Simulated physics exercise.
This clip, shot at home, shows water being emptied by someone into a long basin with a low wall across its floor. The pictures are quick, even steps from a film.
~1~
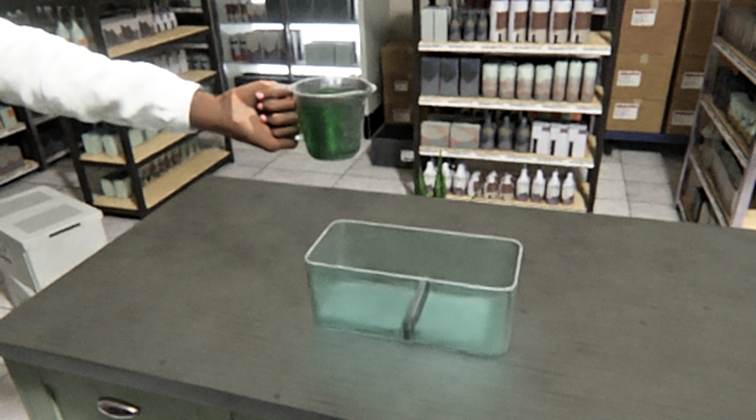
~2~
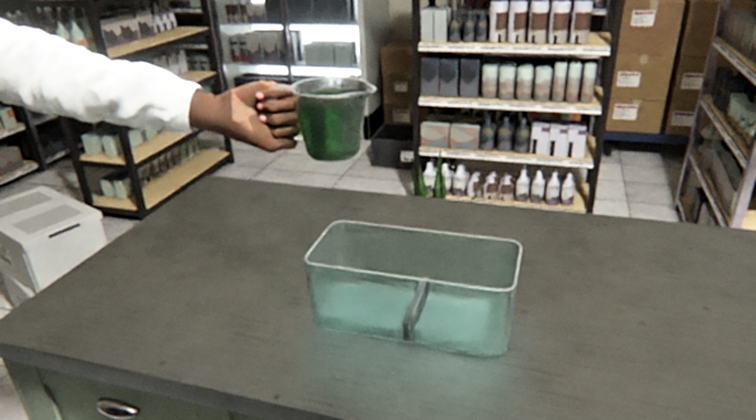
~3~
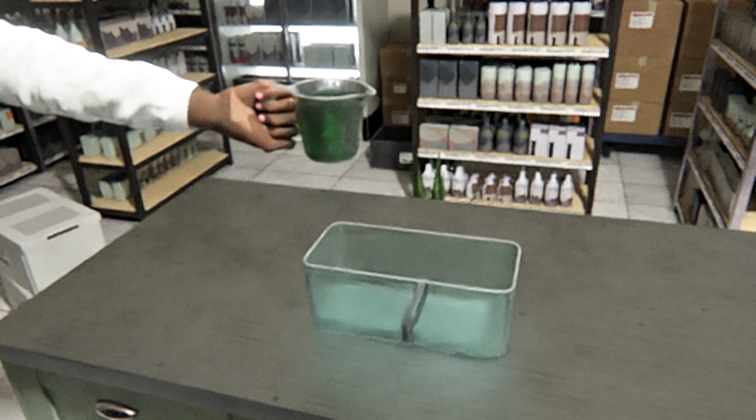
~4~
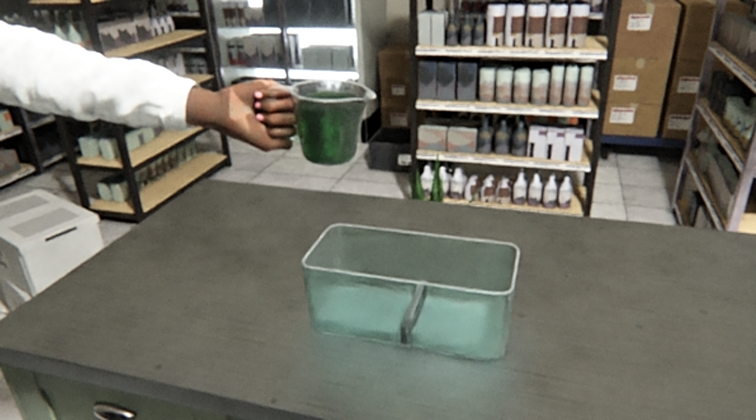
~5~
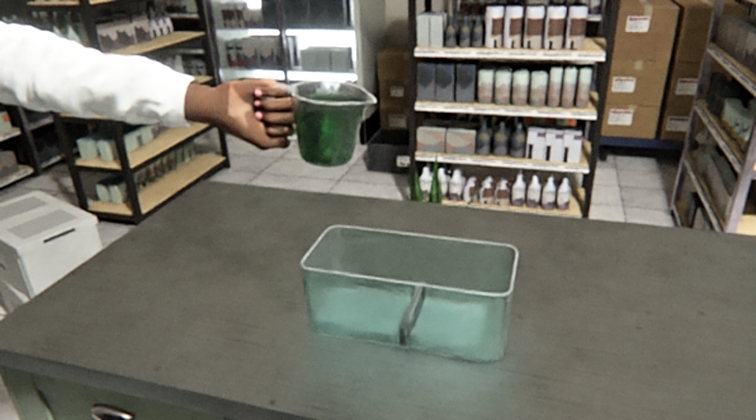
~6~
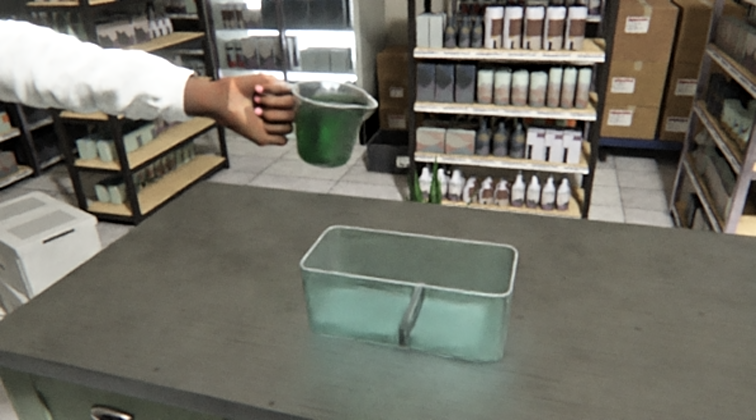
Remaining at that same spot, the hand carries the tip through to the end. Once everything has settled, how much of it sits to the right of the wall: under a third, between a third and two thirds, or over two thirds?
The share right of the wall does go past two thirds.
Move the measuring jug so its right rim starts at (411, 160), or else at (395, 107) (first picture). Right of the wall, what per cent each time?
Near 90 per cent for the first start, near 85 per cent for the second.
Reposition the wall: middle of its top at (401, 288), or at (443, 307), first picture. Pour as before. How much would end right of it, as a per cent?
Try 1: About 90 percent; try 2: About 25 percent.
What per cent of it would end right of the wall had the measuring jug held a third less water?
The share comes to some 65 parts in a hundred.
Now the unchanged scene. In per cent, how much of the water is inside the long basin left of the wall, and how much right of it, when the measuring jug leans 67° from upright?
Left 0 per cent, right 5 per cent.
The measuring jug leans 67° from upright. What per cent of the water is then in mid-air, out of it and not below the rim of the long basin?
Roughly 25 percent.
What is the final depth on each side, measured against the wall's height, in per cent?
Left side: Approx. 10 %; right side: Approx. 60 %.
A moment on, the measuring jug is tipped part way and 67 per cent is still to pour, 0 is left of the wall and 7 right of it.
Next, the measuring jug is tipped right over and 8 per cent is still to pour, 6 is left of the wall and 67 right of it.
Then the measuring jug is tipped right over and 0 per cent is still to pour, 21 is left of the wall and 78 right of it.
Later the measuring jug is tipped right over and 0 per cent is still to pour, 22 is left of the wall and 77 right of it.
Finally, 22 per cent lies left of the wall, 76 right of it and 2 outside.
